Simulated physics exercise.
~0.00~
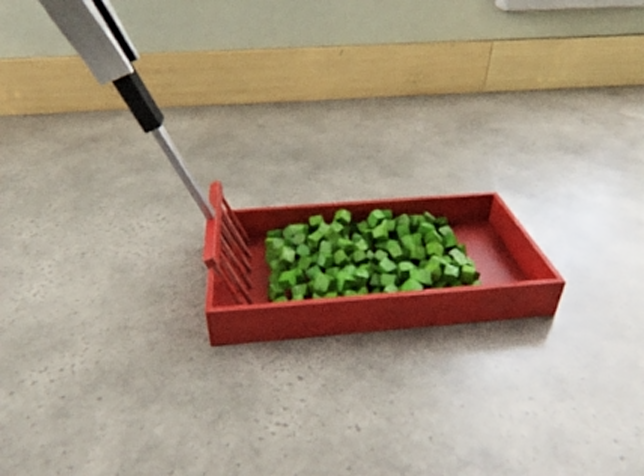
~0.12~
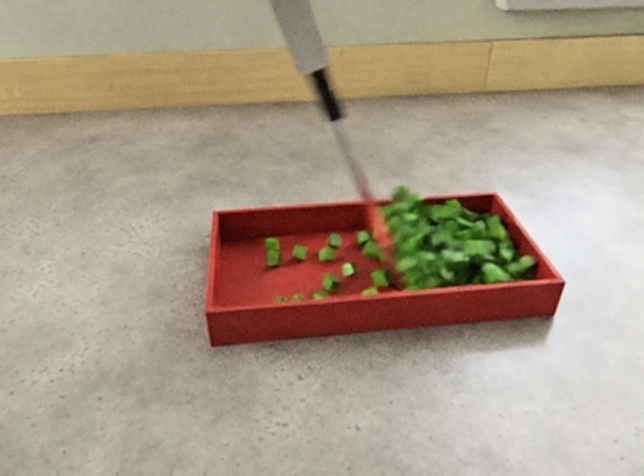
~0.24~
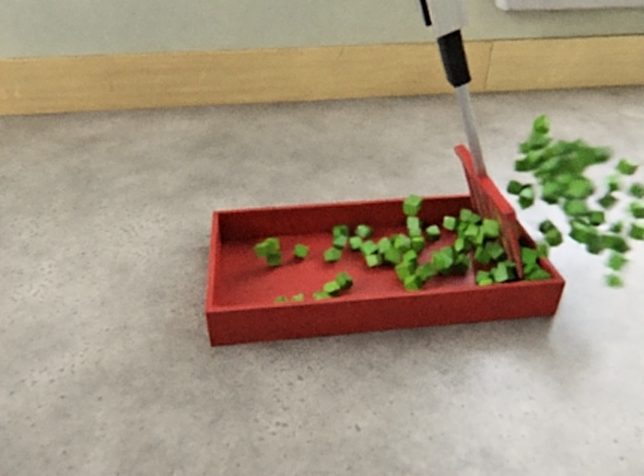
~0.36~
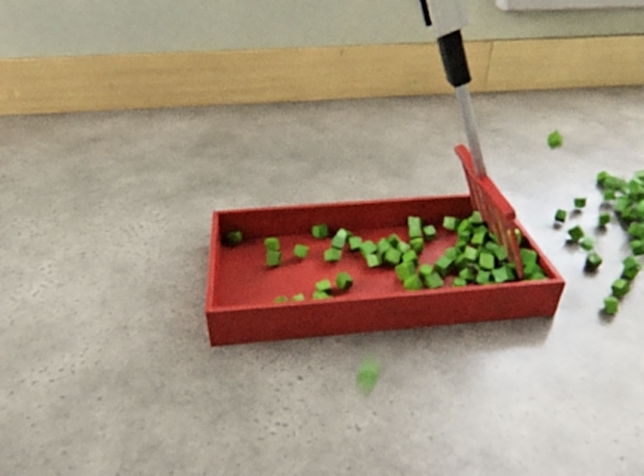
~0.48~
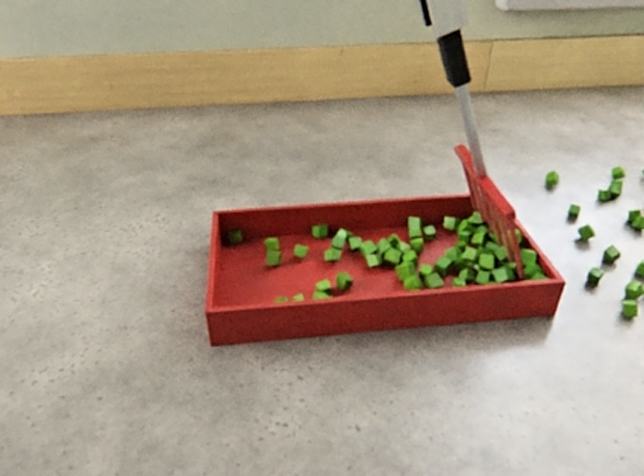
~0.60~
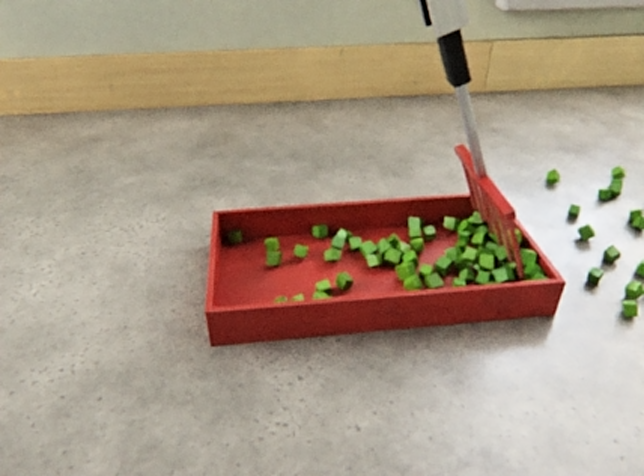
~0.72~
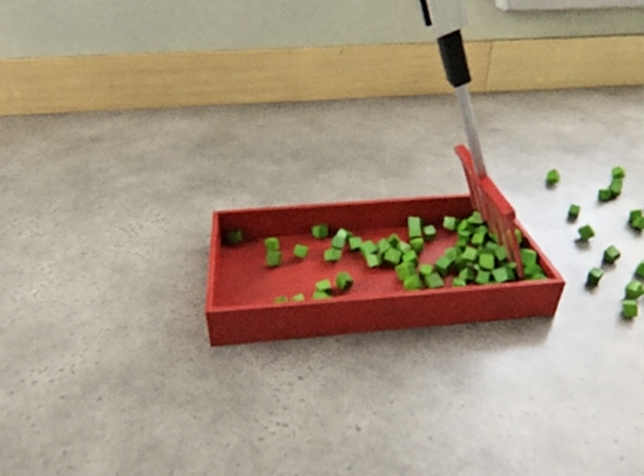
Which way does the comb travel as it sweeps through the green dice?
The comb travels to the right, going from the left end of the red tin to its right end.
